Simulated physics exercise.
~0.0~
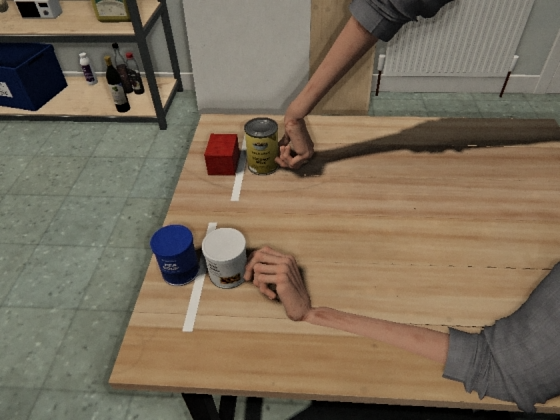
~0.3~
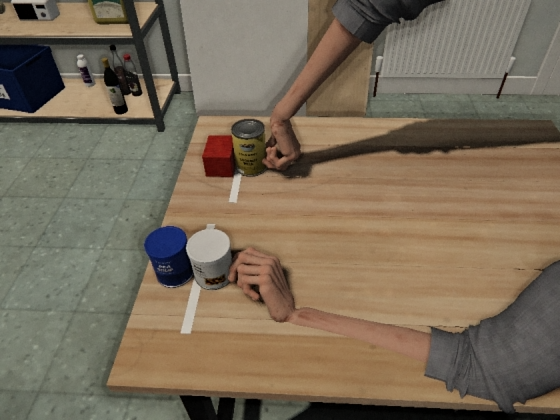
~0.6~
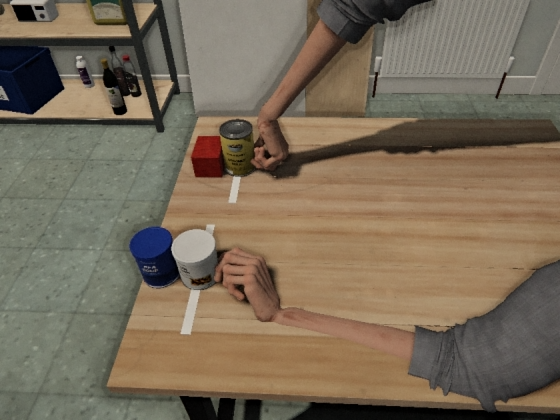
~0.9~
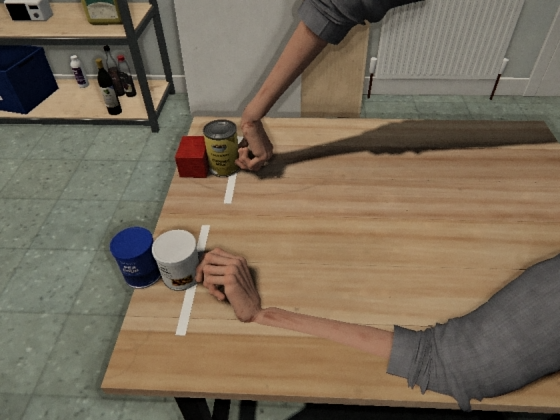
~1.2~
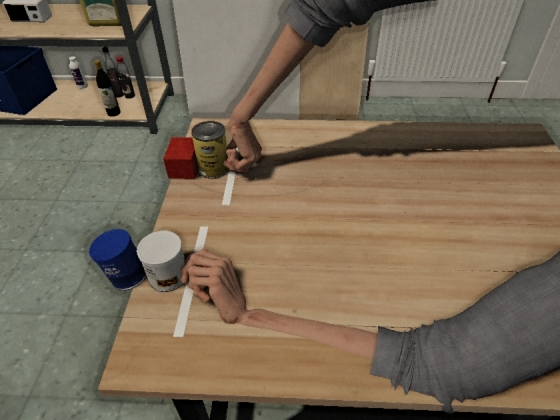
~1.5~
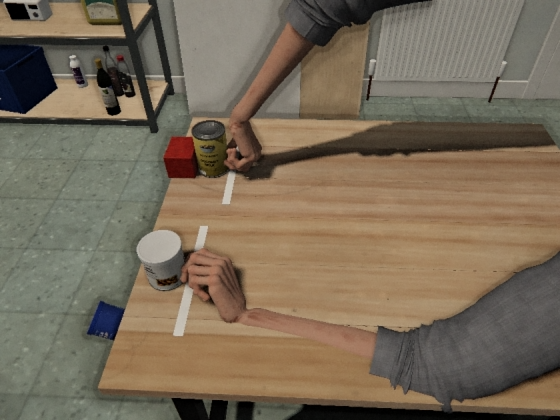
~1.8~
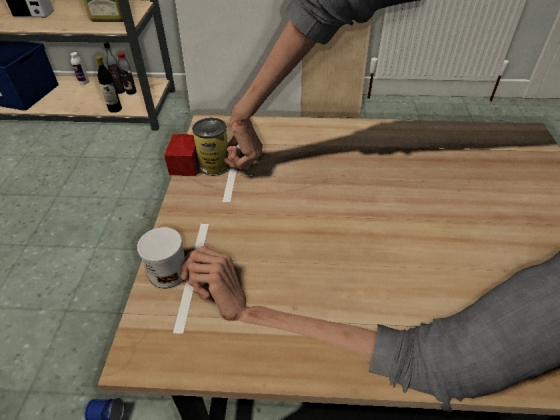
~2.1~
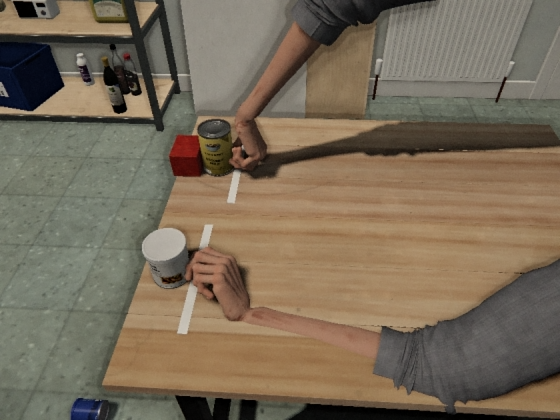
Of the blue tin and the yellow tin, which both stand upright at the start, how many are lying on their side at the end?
One of them is lying on its side at the end, the blue tin, which has dropped to the floor, while the yellow tin still stands upright on the table.
In the video, two hands push a white pot and a yellow tin leftward across a wooden table, moving a blue tin and a red block ahead of them, until the blue tin tips off the edge and lies on the floor while the block stays on the table.
